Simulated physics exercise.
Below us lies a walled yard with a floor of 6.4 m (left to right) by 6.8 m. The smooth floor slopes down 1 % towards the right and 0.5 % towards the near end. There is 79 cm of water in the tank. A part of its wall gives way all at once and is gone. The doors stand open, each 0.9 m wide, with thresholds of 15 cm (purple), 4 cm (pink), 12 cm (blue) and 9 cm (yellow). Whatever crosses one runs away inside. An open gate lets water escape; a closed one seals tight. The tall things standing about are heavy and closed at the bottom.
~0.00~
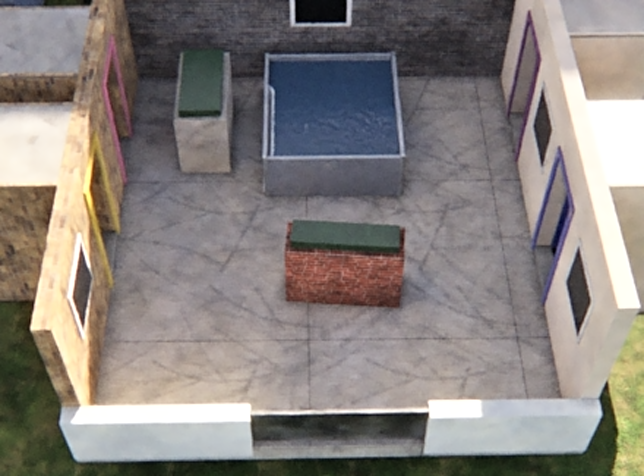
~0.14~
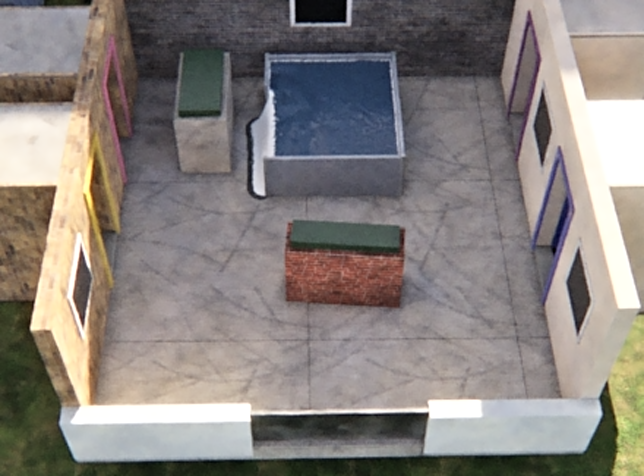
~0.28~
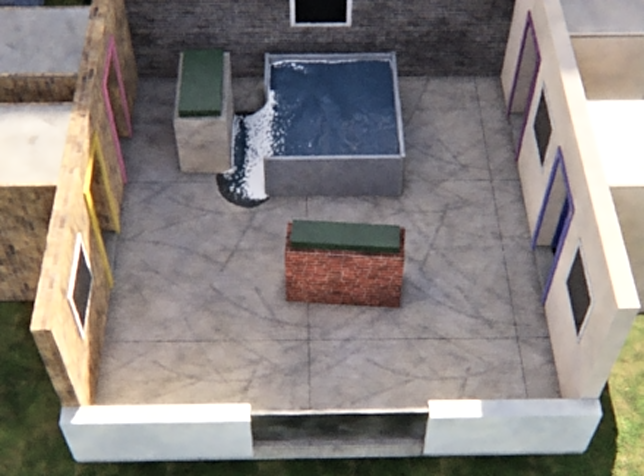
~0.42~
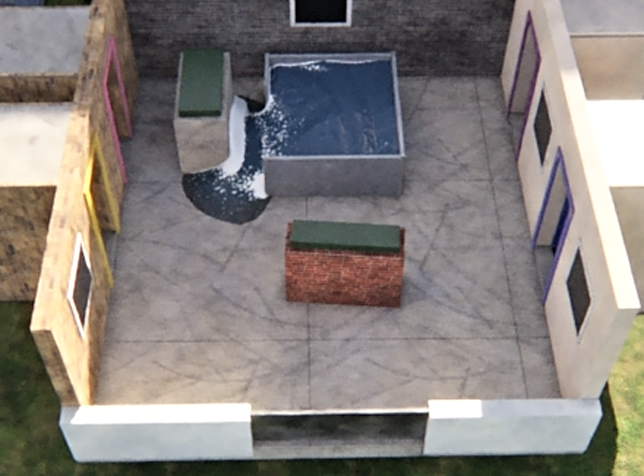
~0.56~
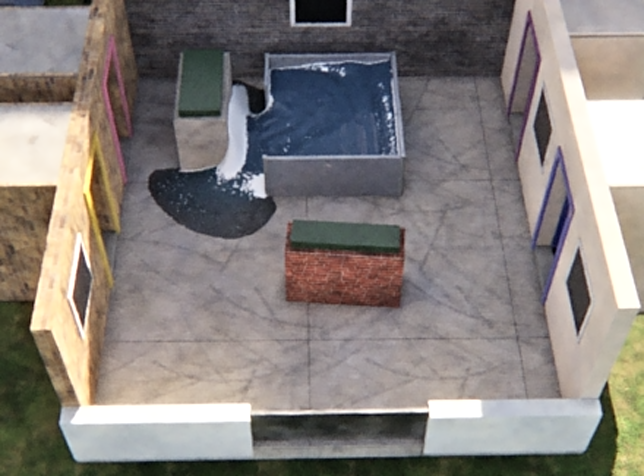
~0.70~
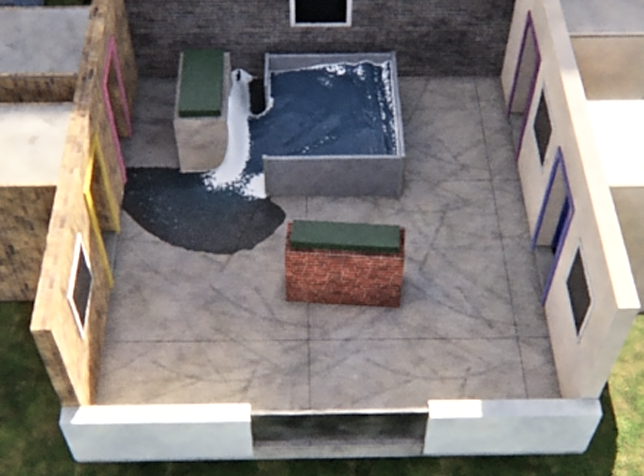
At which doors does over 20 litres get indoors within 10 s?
Within that time: At the purple door it stays under the limit; at the pink door it exceeds the limit; at the blue door it does not reach the limit; at the yellow door it passes the limit.
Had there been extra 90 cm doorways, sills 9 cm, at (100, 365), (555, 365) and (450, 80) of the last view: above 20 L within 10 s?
In turn: Above, above, below.
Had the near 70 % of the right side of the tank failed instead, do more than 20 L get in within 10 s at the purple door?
Then: Purple above.
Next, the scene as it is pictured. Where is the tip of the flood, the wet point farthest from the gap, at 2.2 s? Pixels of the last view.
Near (93, 432).
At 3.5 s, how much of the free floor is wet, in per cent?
Near 50 per cent is wet.
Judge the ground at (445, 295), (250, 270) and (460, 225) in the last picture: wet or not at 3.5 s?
In that order: Not reached, wet, not reached.
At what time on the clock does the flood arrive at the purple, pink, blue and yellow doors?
Purple 2.8 s, pink 0.9 s, blue 4.5 s, yellow 1.0 s.
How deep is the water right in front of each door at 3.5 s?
Depths in cm: Purple 9, pink 13, blue 0, yellow 14.
After 1.4 s water covers 25 % of the floor and is deepest (58 cm) near (239, 145); purple door not reached, pink door 7 cm at the sill, 7 L in, blue door not reached, yellow door 21 cm at the sill, 9 L in.
After 2.2 s water covers 45 % of the floor and is deepest (46 cm) near (252, 84); purple door not reached, pink door 9 cm at the sill, 15 L in, blue door not reached, yellow door 20 cm at the sill, 59 L in.
After 3.5 s water covers 50 % of the floor and is deepest (34 cm) near (250, 153); purple door 9 cm at the sill, 0 L in, pink door 13 cm at the sill, 49 L in, blue door not reached, yellow door 14 cm at the sill, 104 L in.
After 6.0 s water covers 85 % of the floor and is deepest (23 cm) near (148, 419); purple door 8 cm at the sill, 0 L in, pink door 6 cm at the sill, 78 L in, blue door 7 cm at the sill, 0 L in, yellow door 10 cm at the sill, 134 L in.
After 10.0 s water covers 95 % of the floor and is deepest (22 cm) near (548, 426); purple door 5 cm at the sill, 0 L in, pink door 5 cm at the sill, 89 L in, blue door 13 cm at the sill, 6 L in, yellow door 7 cm at the sill, 136 L in.
